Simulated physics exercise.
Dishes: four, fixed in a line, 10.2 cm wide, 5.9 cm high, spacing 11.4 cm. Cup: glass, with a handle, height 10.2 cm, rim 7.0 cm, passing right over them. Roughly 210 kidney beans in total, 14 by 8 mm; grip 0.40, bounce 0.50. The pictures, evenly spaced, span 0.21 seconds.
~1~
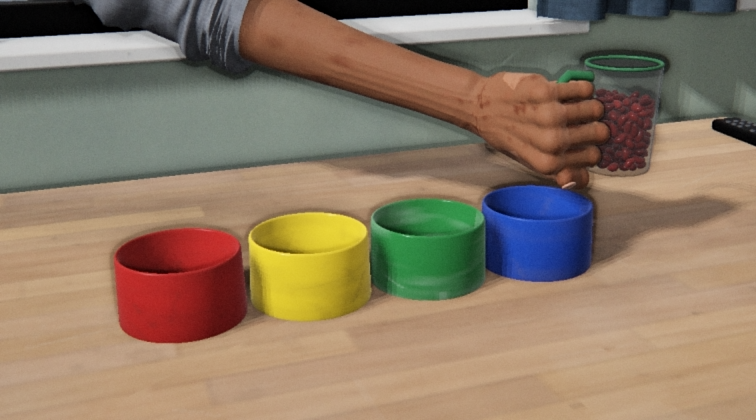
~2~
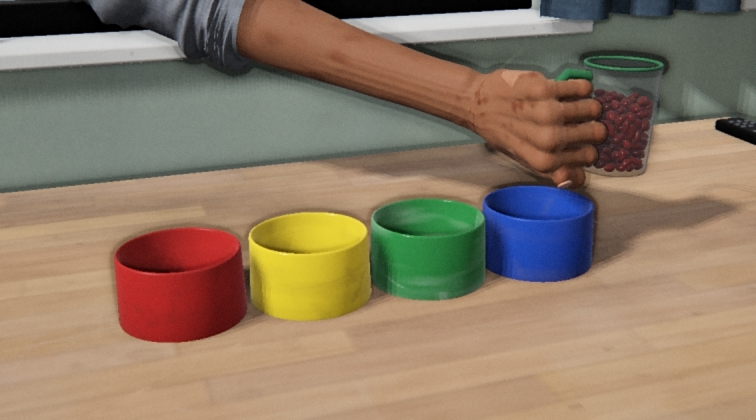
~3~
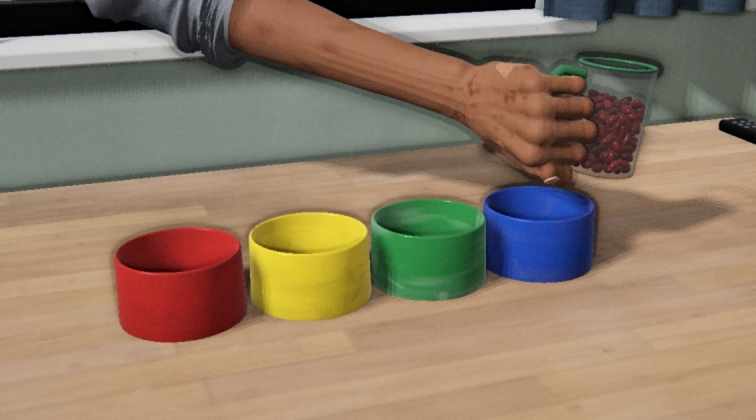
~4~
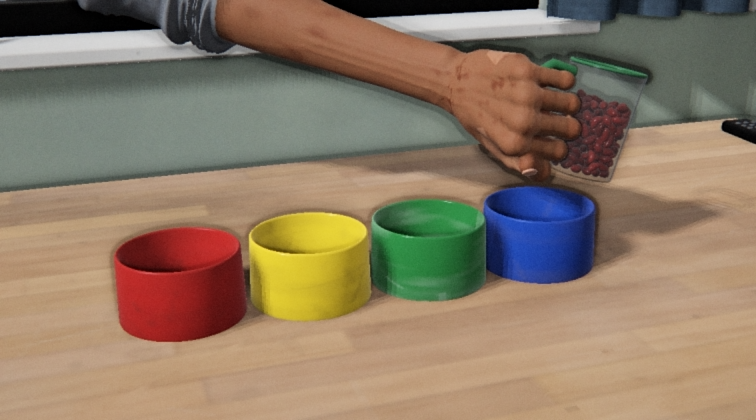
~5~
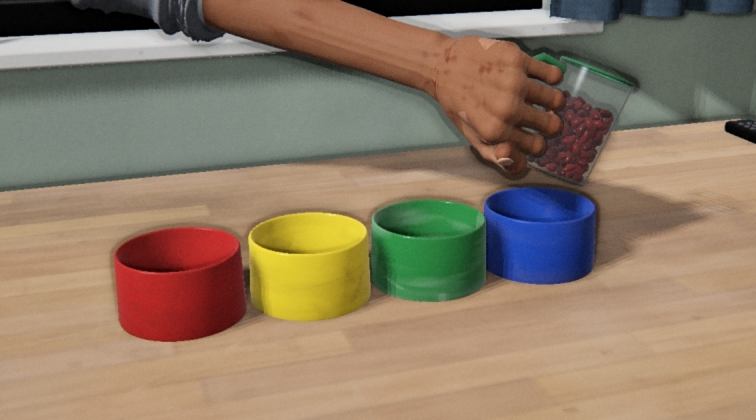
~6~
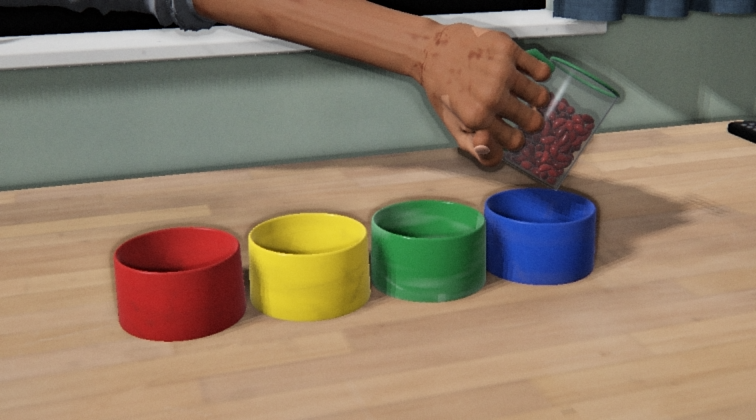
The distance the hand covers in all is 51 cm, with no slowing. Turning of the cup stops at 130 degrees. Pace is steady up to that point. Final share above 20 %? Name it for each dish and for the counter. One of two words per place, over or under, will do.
Red - under, blue - under, green - under, yellow - over, counter - under.
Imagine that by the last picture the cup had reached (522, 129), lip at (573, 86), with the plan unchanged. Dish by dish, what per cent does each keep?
In the end red holds 100, blue holds 0, green holds 0, yellow holds 0.
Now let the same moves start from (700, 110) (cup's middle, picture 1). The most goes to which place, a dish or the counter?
Most of it lands at green.
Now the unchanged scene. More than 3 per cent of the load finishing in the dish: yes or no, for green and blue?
Well, green gets a tick and blue gets a cross.
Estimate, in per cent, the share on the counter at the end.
Some 10 per cent.
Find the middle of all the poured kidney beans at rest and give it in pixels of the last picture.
About (309, 280).
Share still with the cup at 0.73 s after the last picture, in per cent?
About 0 percent of the load.
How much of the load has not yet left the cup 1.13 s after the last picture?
Around 0 in a hundred.
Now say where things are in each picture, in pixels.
Cup at (620, 116), tilt 0 degrees, lip at (656, 61), moved 0.0 cm; middle of the pieces at (618, 128); blue dish at (537, 203); green dish at (428, 218); yellow dish at (309, 233); red dish at (178, 251), in the first frame.
Cup at (618, 117), tilt 2 degrees, lip at (655, 62), moved 0.4 cm; middle of the pieces at (616, 128), in the second frame.
Cup at (609, 118), tilt 6 degrees, lip at (650, 67), moved 1.5 cm; middle of the pieces at (606, 130), in the third frame.
Cup at (593, 120), tilt 14 degrees, lip at (639, 74), moved 3.3 cm; middle of the pieces at (589, 132), in the fourth frame.
Cup at (575, 123), tilt 23 degrees, lip at (626, 84), moved 5.3 cm; middle of the pieces at (570, 133), in the fifth frame.
Cup at (556, 126), tilt 32 degrees, lip at (611, 95), moved 7.4 cm; middle of the pieces at (549, 135); blue dish at (540, 206); green dish at (429, 219); yellow dish at (308, 234); red dish at (178, 250), in the sixth frame.
Then, 0.44 s after the last picture, tilt 123 degrees; cup holds 85 %, green 15 %.
Then, 0.73 s after the last picture, tilt 130 degrees; cup holds 0 %, red 5 %, green 15 %, yellow 70 %.
Then, 1.13 s after the last picture, tilt 130 degrees; cup holds 0 %, red 5 %, green 15 %, yellow 70 %.
In the end, red 5 %, blue 0 %, green 15 %, yellow 70 %, counter 10 %.
